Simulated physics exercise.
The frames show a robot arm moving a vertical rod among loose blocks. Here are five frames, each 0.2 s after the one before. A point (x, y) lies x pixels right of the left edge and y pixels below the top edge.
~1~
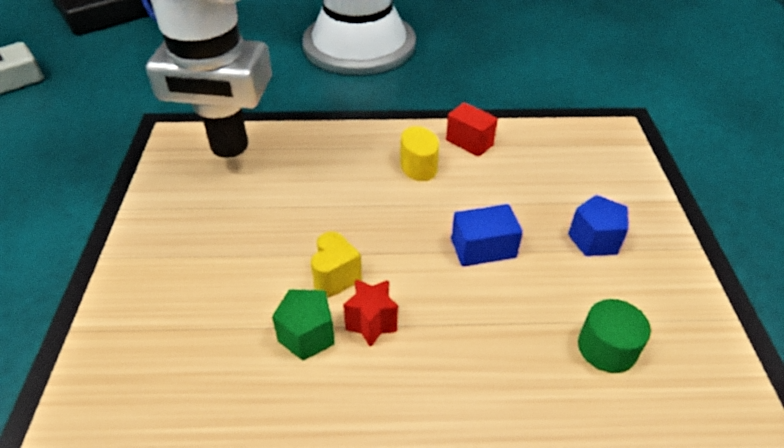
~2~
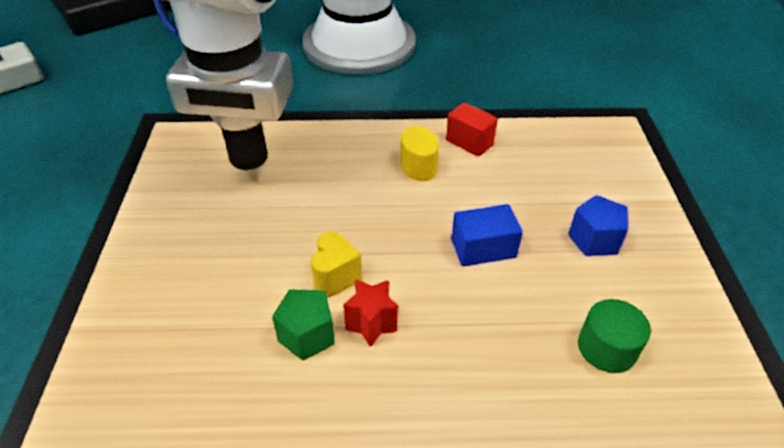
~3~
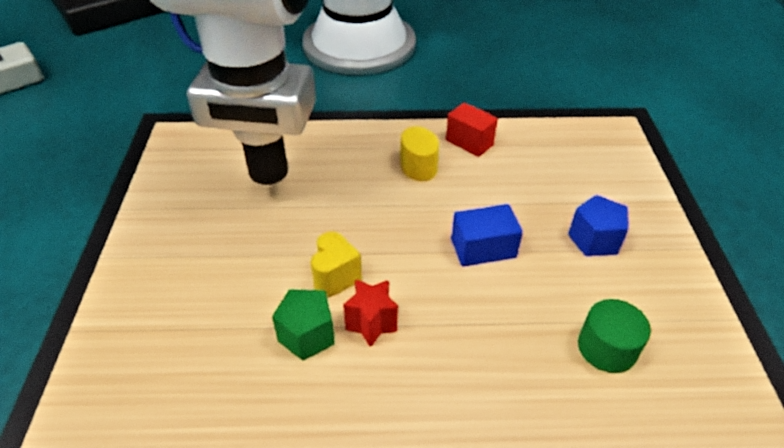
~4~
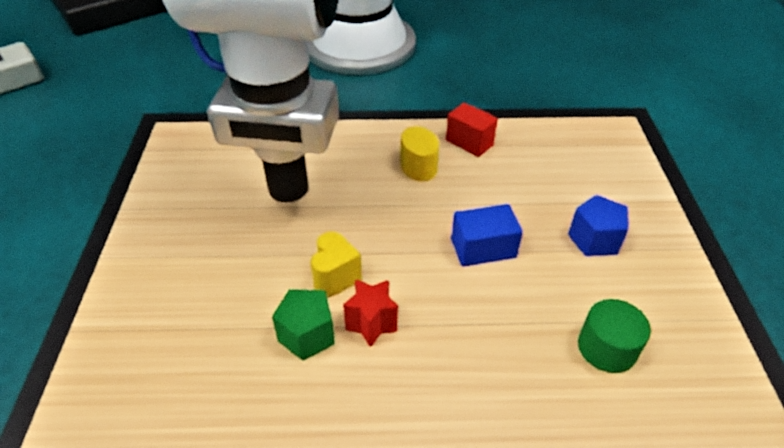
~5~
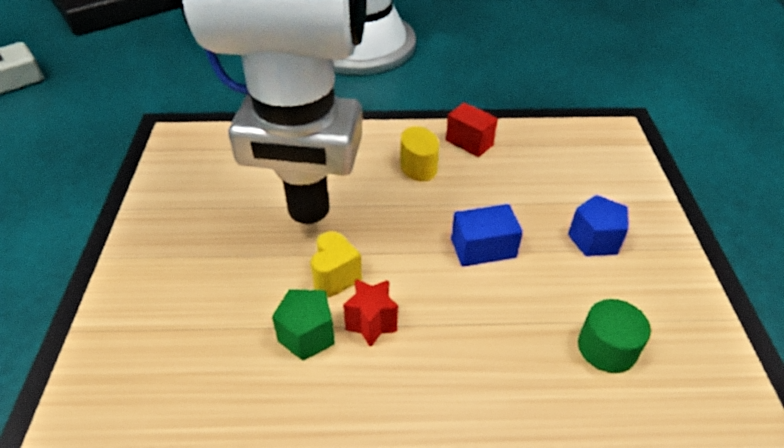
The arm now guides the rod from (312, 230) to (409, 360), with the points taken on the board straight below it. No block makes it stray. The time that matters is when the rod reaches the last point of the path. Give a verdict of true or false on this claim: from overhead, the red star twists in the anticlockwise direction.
That statement is accurate.
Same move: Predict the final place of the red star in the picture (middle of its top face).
My estimate: (417, 384).
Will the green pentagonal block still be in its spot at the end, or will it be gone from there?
By the time the path is finished, it has moved at least a centimetre.
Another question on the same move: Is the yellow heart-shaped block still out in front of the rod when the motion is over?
No, I don't think so.
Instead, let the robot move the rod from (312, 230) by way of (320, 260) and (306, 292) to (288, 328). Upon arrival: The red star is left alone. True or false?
False - the claim does not hold.
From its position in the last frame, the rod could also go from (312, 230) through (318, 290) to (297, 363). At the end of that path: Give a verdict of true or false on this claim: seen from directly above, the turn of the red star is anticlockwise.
True
What follows on the original path. One third of the way, rod at (340, 249); green pentagonal block at (301, 315), turned 15° clockwise; yellow heart-shaped block at (347, 281), turned 15° clockwise; red star at (381, 312).
Two thirds of the way, rod at (373, 292); green pentagonal block at (298, 329), turned 60° clockwise; yellow heart-shaped block at (362, 327), turned 60° clockwise; red star at (398, 355), turned 60° anticlockwise.
At the end, rod at (410, 342); green pentagonal block at (298, 329), turned 60° clockwise; yellow heart-shaped block at (370, 355), turned 140° clockwise; red star at (417, 384), turned 60° anticlockwise.
